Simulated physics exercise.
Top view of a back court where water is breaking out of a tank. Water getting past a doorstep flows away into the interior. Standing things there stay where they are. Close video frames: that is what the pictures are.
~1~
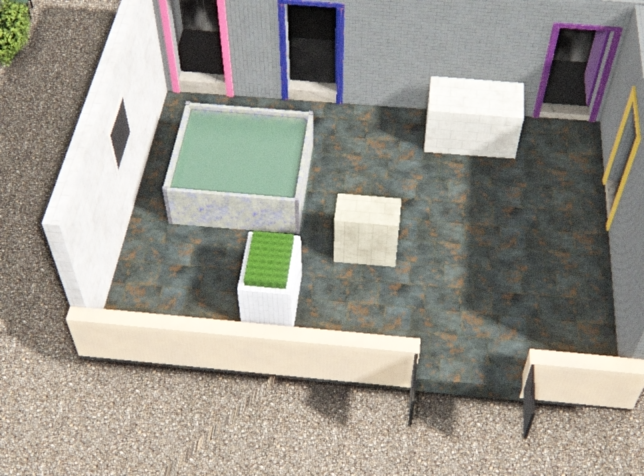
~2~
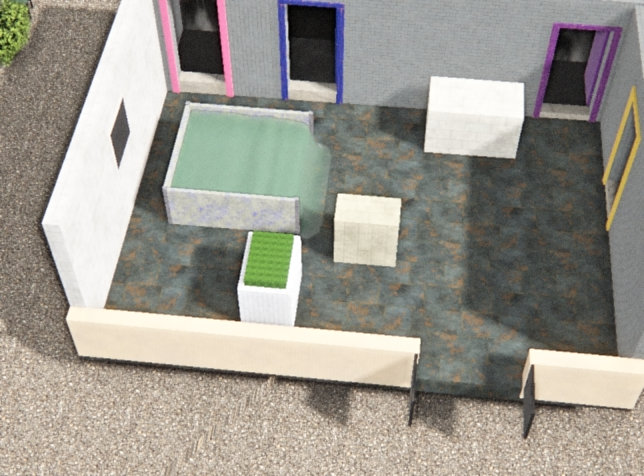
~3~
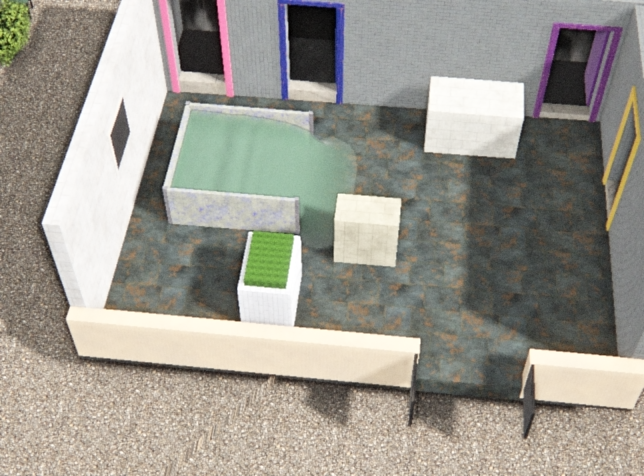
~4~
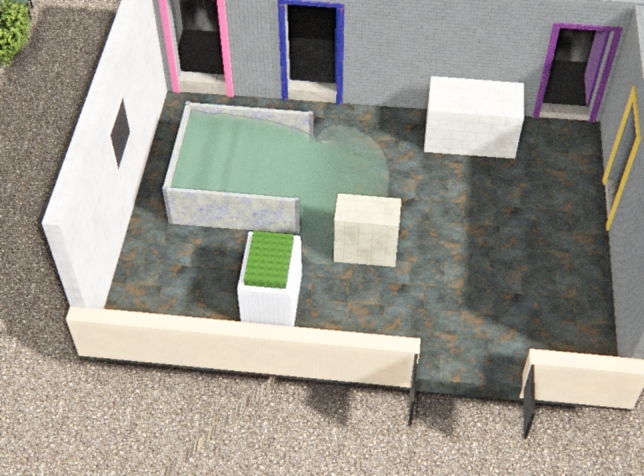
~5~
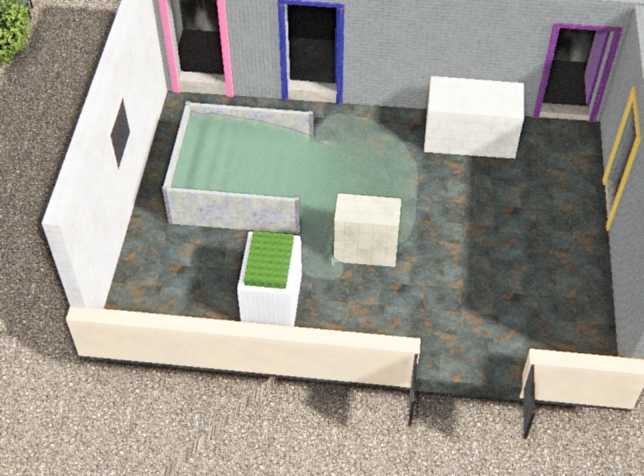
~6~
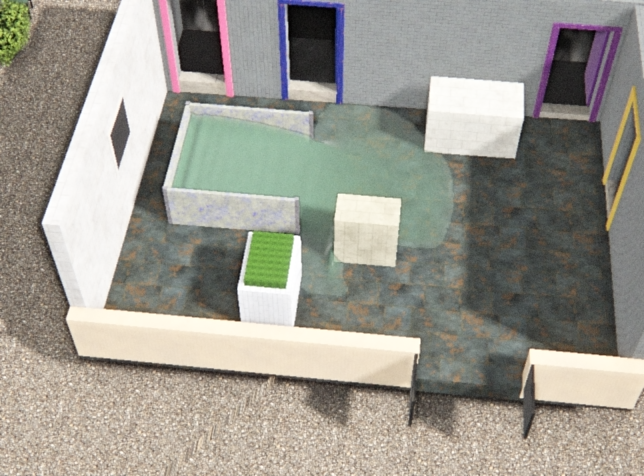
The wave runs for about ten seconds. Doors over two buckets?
One by one: I expect the yellow door to go over the limit, I expect the pink door to stay within two buckets, I expect the purple door to go over the limit, I expect the blue door to stay within two buckets.
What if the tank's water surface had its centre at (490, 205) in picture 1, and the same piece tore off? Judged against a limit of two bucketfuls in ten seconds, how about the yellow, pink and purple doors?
Going through them, yellow overshoots, pink remains below the limit and purple overshoots.
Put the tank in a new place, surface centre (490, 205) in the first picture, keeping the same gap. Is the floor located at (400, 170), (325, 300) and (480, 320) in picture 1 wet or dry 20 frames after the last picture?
Check in sequence: Still parched, soaked through, soaked through.
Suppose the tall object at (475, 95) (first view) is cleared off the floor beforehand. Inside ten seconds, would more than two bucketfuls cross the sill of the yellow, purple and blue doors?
Note - yellow door: Beyond the limit; purple door: Beyond the limit; blue door: Within bounds.
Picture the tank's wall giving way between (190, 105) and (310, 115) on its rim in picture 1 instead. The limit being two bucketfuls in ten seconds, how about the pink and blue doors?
I'd say the pink one crosses the line and the blue one crosses the line.
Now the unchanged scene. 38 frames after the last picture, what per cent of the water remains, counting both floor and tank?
Estimate: Some 86 %.
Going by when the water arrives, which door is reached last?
It's the pink door.
A moment on, water covers 40 % of the floor; the yellow door wet at the sill, nothing in, the pink door not reached, the purple door not reached, the blue door wet at the sill, nothing in.
Next, water covers 50 % of the floor; the yellow door over two buckets in, the pink door not reached, the purple door wet at the sill, nothing in, the blue door wet at the sill, nothing in.
Then, water covers 70 % of the floor; the yellow door far over two buckets in, the pink door not reached, the purple door over two buckets in, the blue door wet at the sill, nothing in.
Later, water covers 85 % of the floor; the yellow door far over two buckets in, the pink door wet at the sill, nothing in, the purple door over two buckets in, the blue door wet at the sill, nothing in.
In the end, water covers 95 % of the floor; the yellow door far over two buckets in, the pink door wet at the sill, nothing in, the purple door over two buckets in, the blue door wet at the sill, nothing in.
